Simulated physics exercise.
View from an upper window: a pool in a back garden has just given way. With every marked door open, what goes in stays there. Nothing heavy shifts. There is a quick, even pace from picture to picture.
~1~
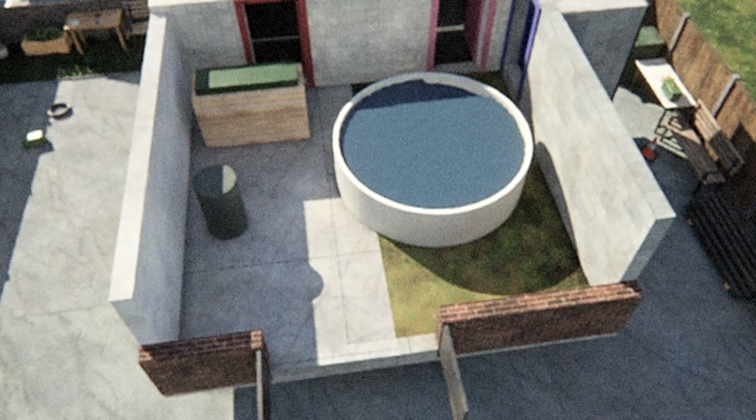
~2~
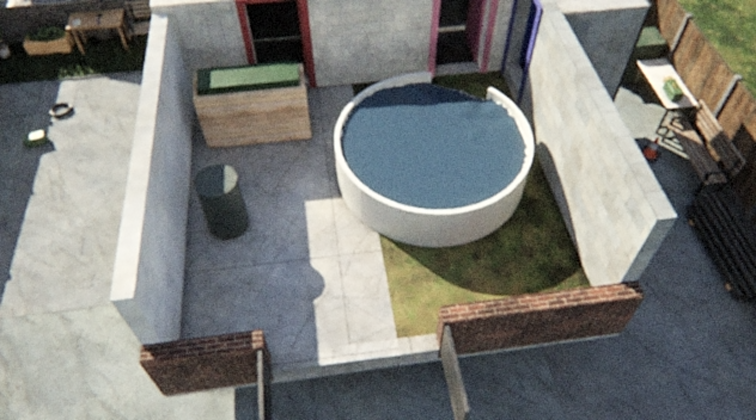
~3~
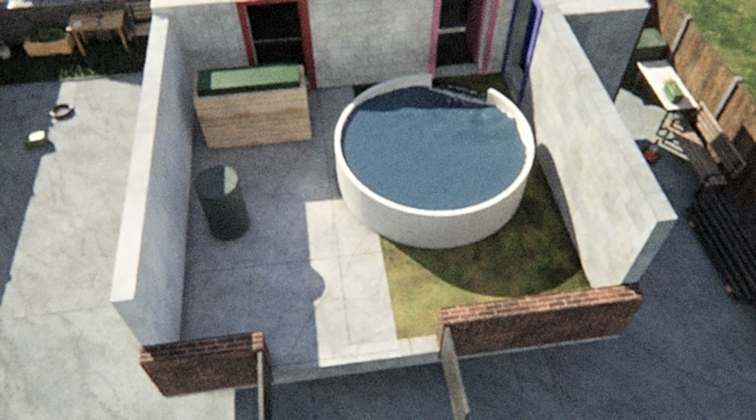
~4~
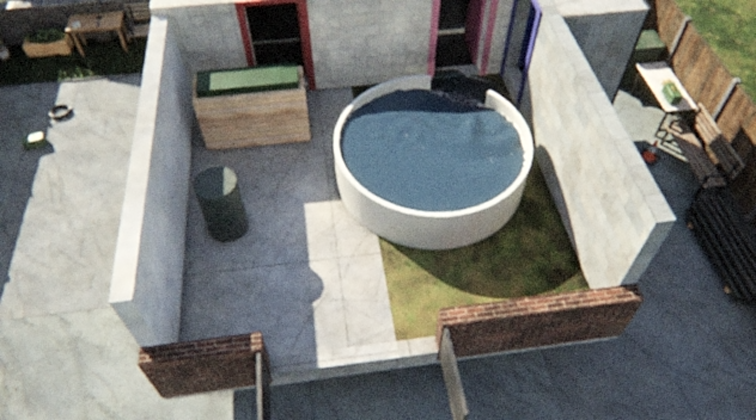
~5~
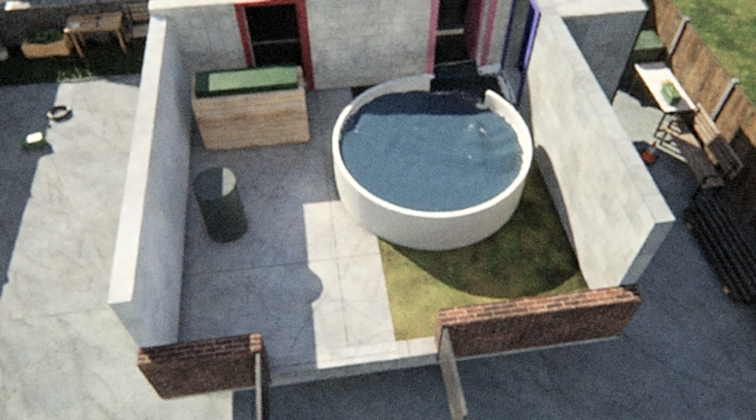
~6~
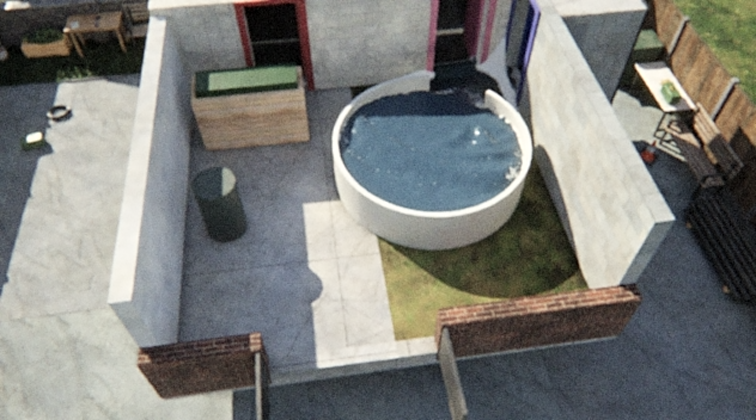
A round, white-walled pool of dark blue water stands in a walled back garden, seen from above as if from an upper window. Around it are a wooden box with a green top and a dark green barrel to the left, red, pink and blue uprights behind, and low brick walls in front. The pool's far rim opens and water pours out through the gap, its surface rippling, while the camera stays still.
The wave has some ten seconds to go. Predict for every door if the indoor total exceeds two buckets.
Prediction: The pink door exceeds it, the blue door exceeds it, the red door does not exceed it.
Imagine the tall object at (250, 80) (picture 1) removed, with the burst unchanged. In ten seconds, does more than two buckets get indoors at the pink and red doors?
I reckon the pink one admits more while the red one admits less.
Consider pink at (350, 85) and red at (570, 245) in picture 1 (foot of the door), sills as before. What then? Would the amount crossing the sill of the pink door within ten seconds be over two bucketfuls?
Well, in that case the pink door tops the limit.
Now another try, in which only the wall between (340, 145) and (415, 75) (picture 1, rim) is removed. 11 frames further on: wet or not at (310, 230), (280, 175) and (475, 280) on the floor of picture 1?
In the order given: Untouched, swamped and untouched.
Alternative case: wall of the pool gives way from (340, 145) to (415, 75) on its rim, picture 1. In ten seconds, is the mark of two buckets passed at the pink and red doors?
Well, the pink crosses the threshold, while the red crosses the threshold.
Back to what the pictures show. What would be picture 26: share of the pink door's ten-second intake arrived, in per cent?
My estimate is close to 50 per cent.
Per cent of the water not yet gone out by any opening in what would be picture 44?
Close to 64 in a hundred.
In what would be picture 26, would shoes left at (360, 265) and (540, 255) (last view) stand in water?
Taking them as listed, I'd call them not wet and soaked.
A moment on, water covers 15 % of the floor; the pink door far over two buckets in, the blue door over two buckets in, the red door not reached.
Next, water covers 20 % of the floor; the pink door far over two buckets in, the blue door far over two buckets in, the red door not reached.
Then, water covers 35 % of the floor; the pink door far over two buckets in, the blue door far over two buckets in, the red door wet at the sill, nothing in.
Later, water covers 55 % of the floor; the pink door far over two buckets in, the blue door far over two buckets in, the red door wet at the sill, nothing in.
In the end, water covers 90 % of the floor; the pink door far over two buckets in, the blue door far over two buckets in, the red door wet at the sill, nothing in.
